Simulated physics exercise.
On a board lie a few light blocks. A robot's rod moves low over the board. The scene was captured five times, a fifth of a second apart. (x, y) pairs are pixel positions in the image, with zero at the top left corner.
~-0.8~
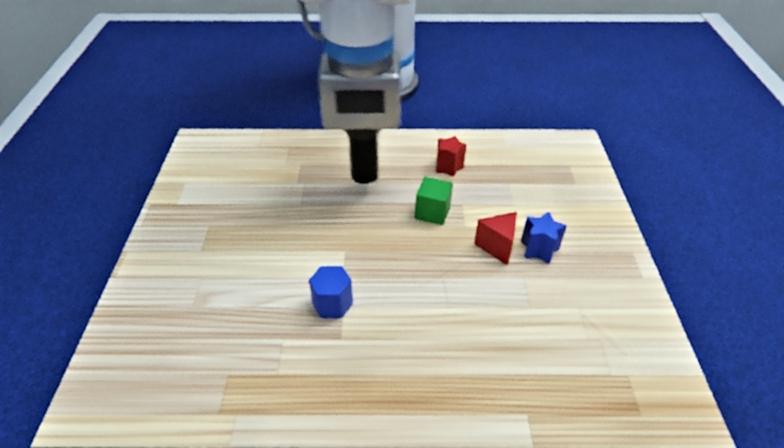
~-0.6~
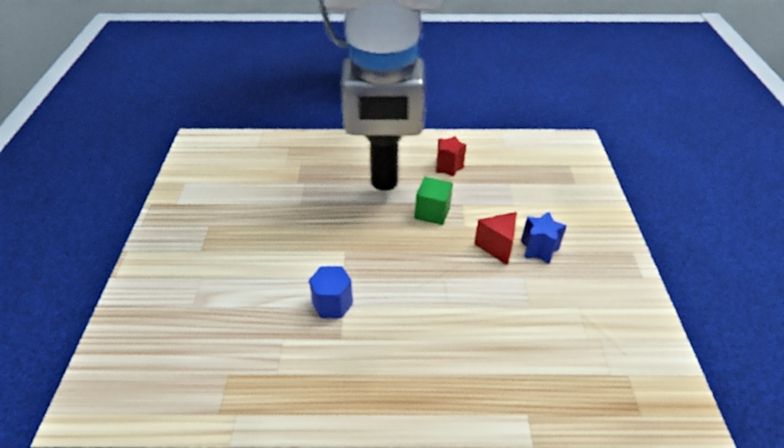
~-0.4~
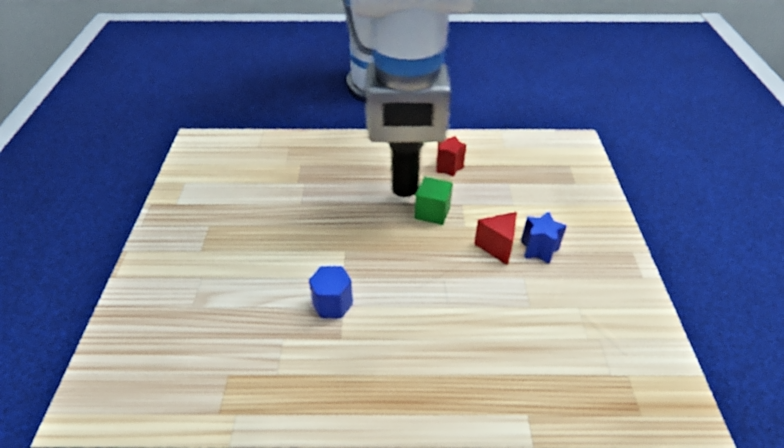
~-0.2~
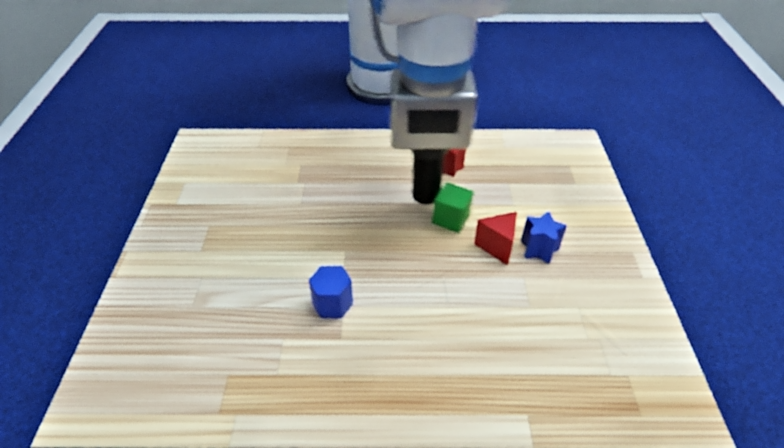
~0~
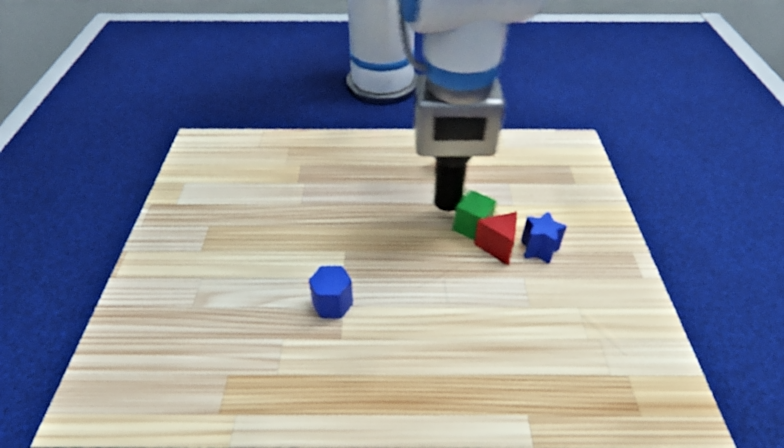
On a wooden board, a robot's rod moves right and pushes the green block rightward.
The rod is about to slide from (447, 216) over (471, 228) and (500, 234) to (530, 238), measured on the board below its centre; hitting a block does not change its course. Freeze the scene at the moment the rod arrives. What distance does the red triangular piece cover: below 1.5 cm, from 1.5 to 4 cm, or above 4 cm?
Moves over 4 cm.
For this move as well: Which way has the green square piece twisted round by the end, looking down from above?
It goes round the way clock hands do.
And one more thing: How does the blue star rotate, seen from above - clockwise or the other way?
Looking down, my answer is that the blue star rotates anticlockwise.
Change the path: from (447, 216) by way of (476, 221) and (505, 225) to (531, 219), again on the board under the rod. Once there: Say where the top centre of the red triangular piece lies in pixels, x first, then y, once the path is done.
I expect it at (527, 245).
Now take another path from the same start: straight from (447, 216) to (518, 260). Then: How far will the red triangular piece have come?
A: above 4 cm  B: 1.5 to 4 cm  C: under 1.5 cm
A
What follows on the original path. One third of the way, rod (474, 214); green square piece (502, 219), turned 20° clockwise; red triangular piece (522, 237), turned 20° anticlockwise; blue star (549, 226).
Two thirds of the way, rod (503, 220); green square piece (524, 230), turned 30° clockwise; red triangular piece (540, 251); blue star (561, 229), turned 25° anticlockwise.
At the end, rod (533, 224); red star in place; green square piece (538, 238), turned 50° clockwise; red triangular piece (547, 261); blue star (574, 232), turned 45° anticlockwise.
